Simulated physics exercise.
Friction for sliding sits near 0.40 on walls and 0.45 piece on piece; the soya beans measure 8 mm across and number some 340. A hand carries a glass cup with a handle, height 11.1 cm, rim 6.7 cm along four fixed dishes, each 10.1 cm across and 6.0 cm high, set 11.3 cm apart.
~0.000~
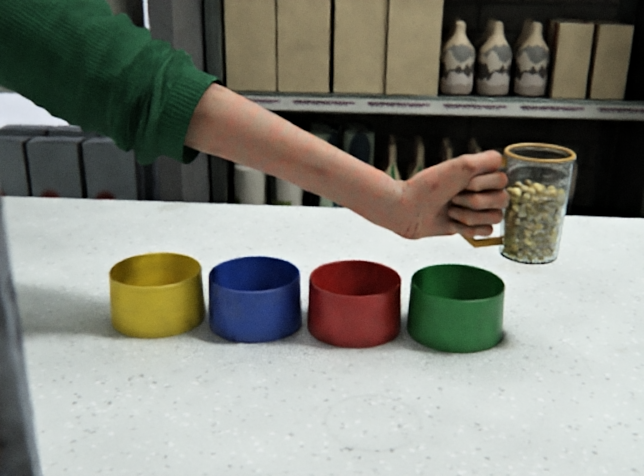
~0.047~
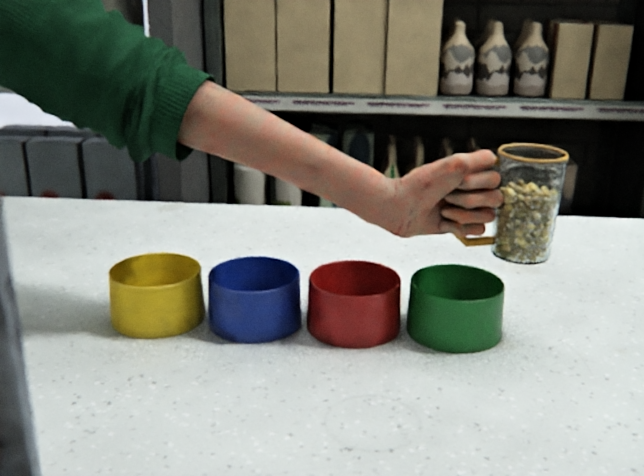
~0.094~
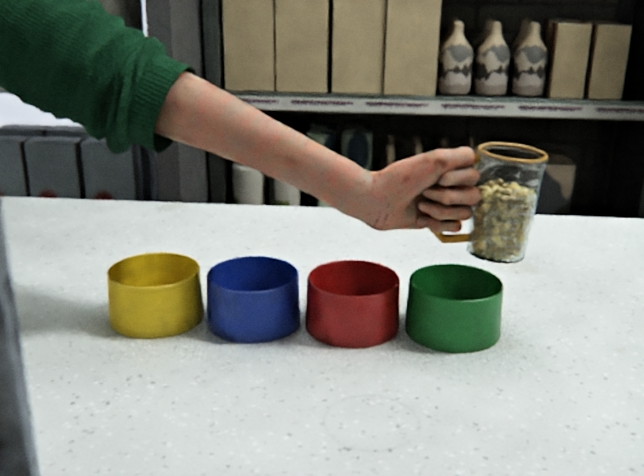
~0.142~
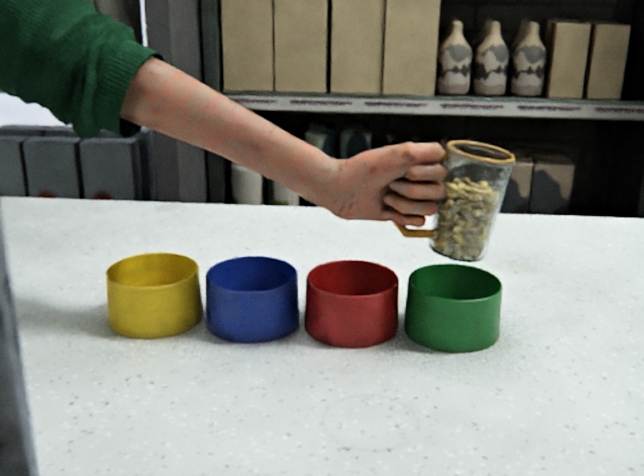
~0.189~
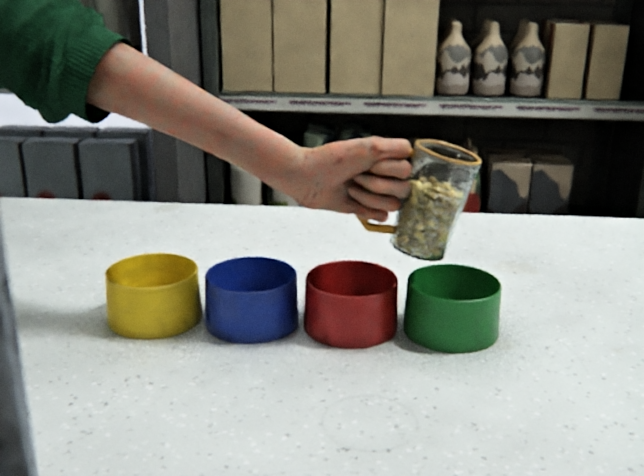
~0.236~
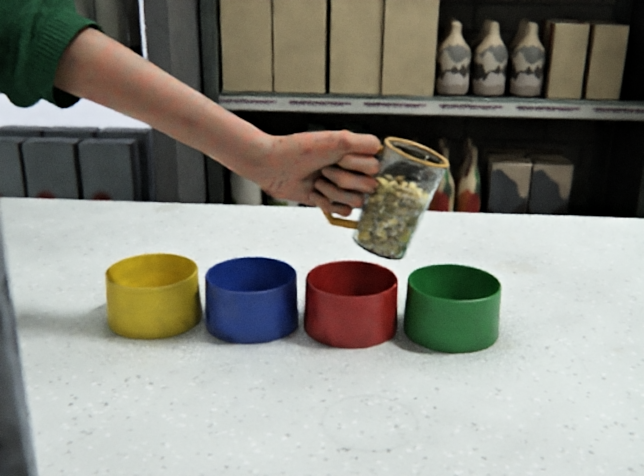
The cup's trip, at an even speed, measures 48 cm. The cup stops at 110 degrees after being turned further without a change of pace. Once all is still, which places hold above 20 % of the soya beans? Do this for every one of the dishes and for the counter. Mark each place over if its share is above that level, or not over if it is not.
Red: Not over, blue: Not over, green: Not over, yellow: Over, counter: Not over.
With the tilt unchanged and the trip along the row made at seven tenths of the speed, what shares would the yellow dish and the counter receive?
Shares: Yellow 100, counter 0.
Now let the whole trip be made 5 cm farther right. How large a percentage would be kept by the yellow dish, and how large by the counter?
After the change, yellow takes 20 while the counter takes 40.
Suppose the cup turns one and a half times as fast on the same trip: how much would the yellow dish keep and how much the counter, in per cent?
I'd say yellow ends at 100 while the counter ends at 0.
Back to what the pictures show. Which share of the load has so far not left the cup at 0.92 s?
Roughly 100 percent.
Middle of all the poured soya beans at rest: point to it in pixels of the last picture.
Roughly pixel (161, 300).
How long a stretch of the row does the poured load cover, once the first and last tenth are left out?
Roughly 5 centimetres.
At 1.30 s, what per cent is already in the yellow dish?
Roughly 40 in a hundred.
After 0.65 s, tilt 63 degrees; cup holds 100 %.
After 0.92 s, tilt 92 degrees; cup holds 100 %.
Then, at 1.30 s, tilt 110 degrees; cup holds 60 %, yellow 40 %.
In the end, at 2.4 s, red 0 %, blue 0 %, green 0 %, yellow 100 %, counter 0 %.
